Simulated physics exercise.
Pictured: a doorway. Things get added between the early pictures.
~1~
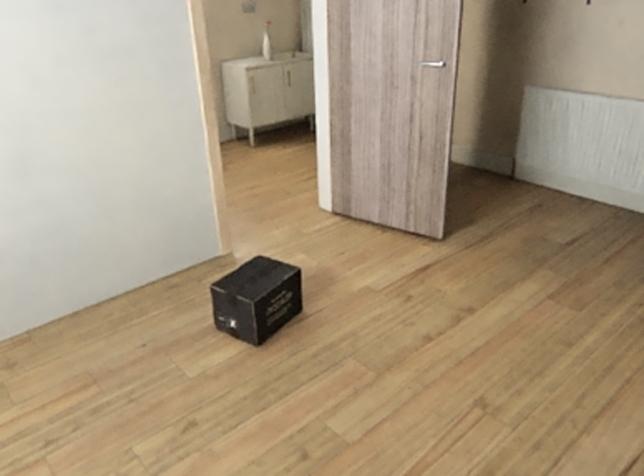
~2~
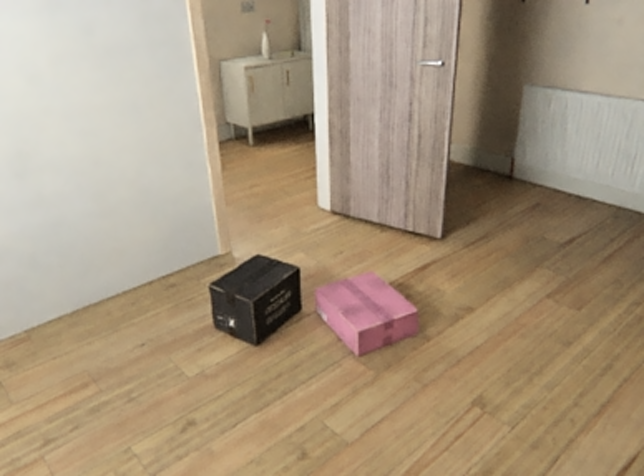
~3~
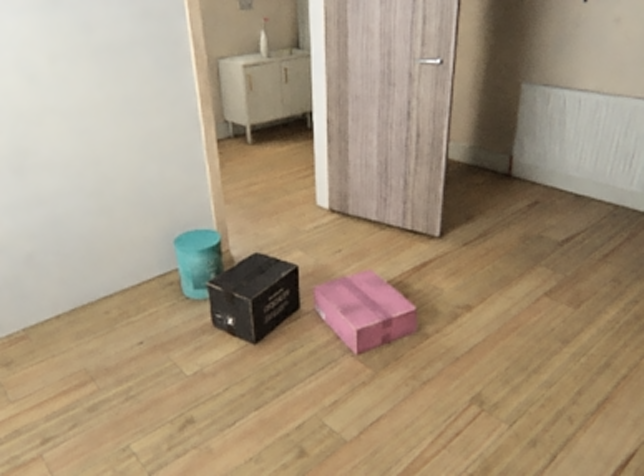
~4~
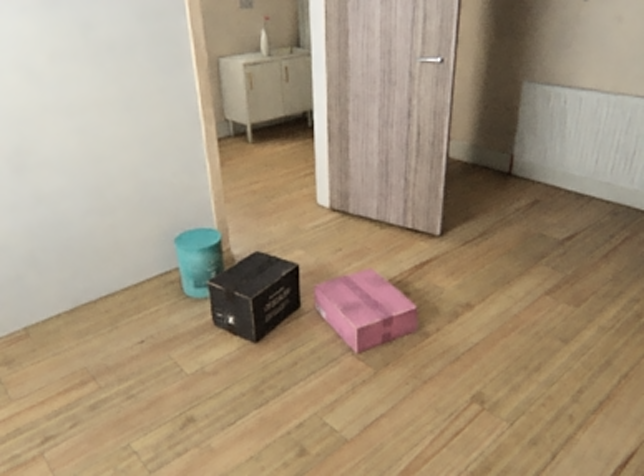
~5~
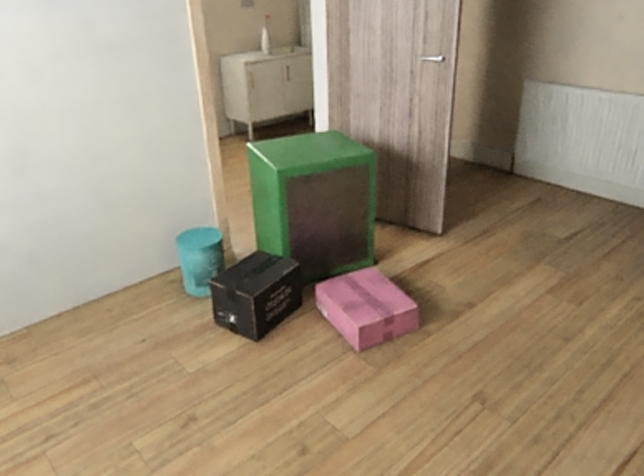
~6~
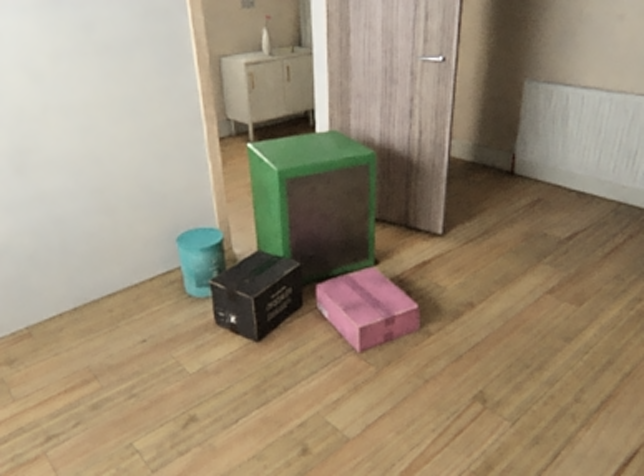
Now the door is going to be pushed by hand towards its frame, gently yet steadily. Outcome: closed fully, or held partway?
Held partway.
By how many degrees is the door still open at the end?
Around 65 degrees.
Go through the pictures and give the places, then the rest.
In the first frame, door wide open and still.
In the second frame, door wide open and still; pink box (365, 310).
In the third frame, door wide open and still; black parcel (256, 296); pink box (364, 309).
In the fourth frame, door wide open and still; turquoise pail (202, 263); black parcel (256, 295).
In the fifth frame, door wide open and still; pink box (366, 306); turquoise pail (203, 262).
In the sixth frame, door wide open and still; green appliance (312, 206); black parcel (258, 294).
Then, 0.40 s on from there, door 97° open.
Then, 0.70 s on from there, door 85° open.
Then, 0.90 s on from there, door 77° open.
Then, 1.10 s on from there, door 69° open.
In the end, door 65° open; all 4 unmoved. At the end, from the last picture's camera, green appliance near (312, 206).
